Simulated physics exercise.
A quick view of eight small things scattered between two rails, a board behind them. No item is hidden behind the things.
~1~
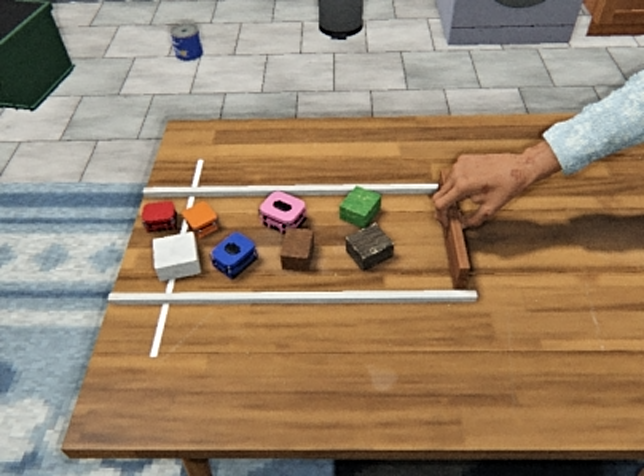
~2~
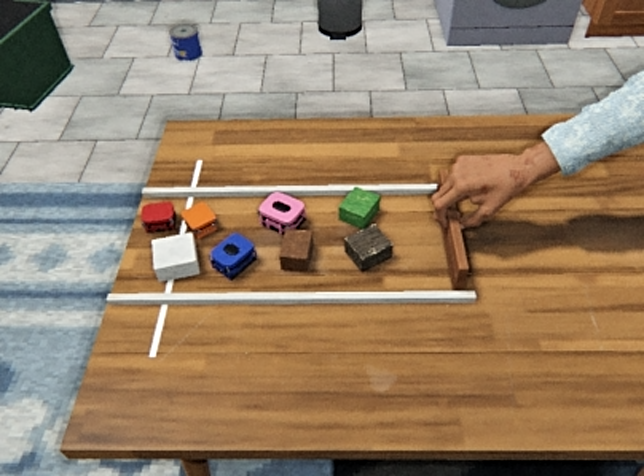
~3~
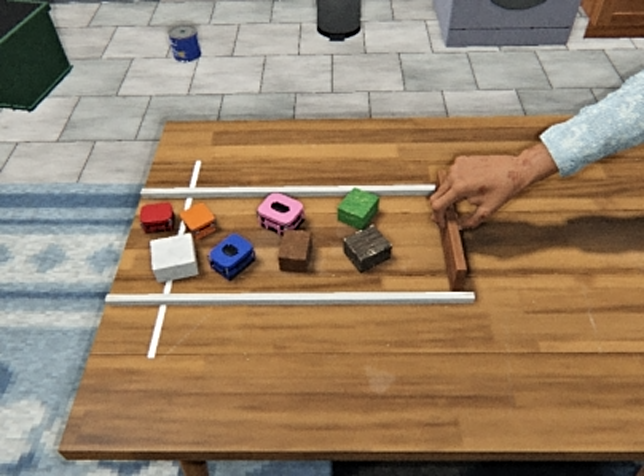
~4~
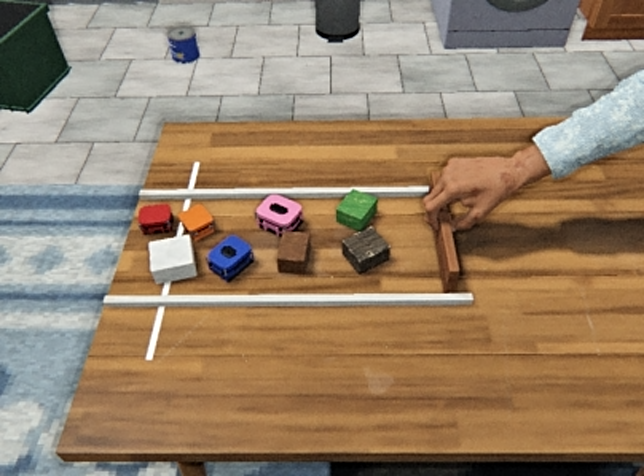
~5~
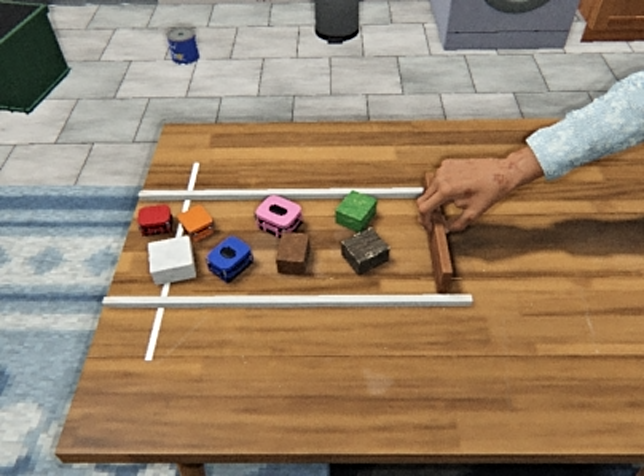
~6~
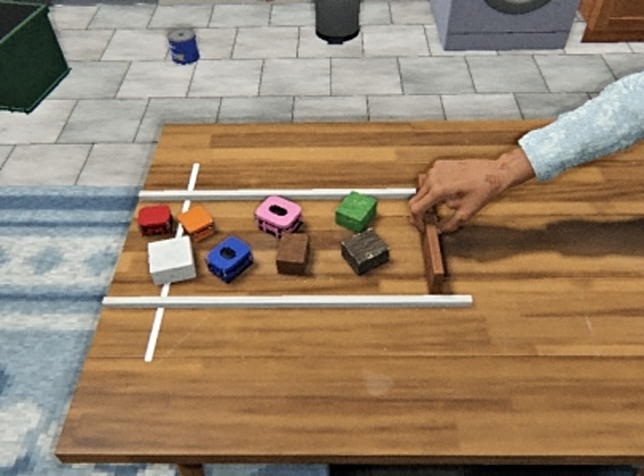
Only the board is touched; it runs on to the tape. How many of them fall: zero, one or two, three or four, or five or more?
The count that falls off is between three and four.
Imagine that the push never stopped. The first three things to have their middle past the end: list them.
The order goes the red case, the white block, and then the orange case.
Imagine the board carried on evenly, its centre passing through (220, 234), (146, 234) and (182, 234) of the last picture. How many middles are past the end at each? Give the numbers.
First 2, then 6, finally 4.
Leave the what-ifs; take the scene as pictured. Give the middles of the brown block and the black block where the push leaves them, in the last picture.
You'll see the brown block at (120, 257), with the black block at (156, 246).
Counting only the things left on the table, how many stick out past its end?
The total comes out at 2.
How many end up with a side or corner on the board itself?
It adds up to 2.
A little later, none off yet; red case at rest near (156, 221); white block at rest near (172, 260); orange case at rest near (196, 224).
Next, none off yet; red case at rest near (156, 221); white block moving near (162, 262); orange case moving near (190, 224).
Later still, one off so far; red case on its side near (121, 259); white block tilted well over near (96, 286); orange case shifted well along near (138, 216).
When it is over, the number that fall off is three or four; down, blue case, orange case, white block and red case.
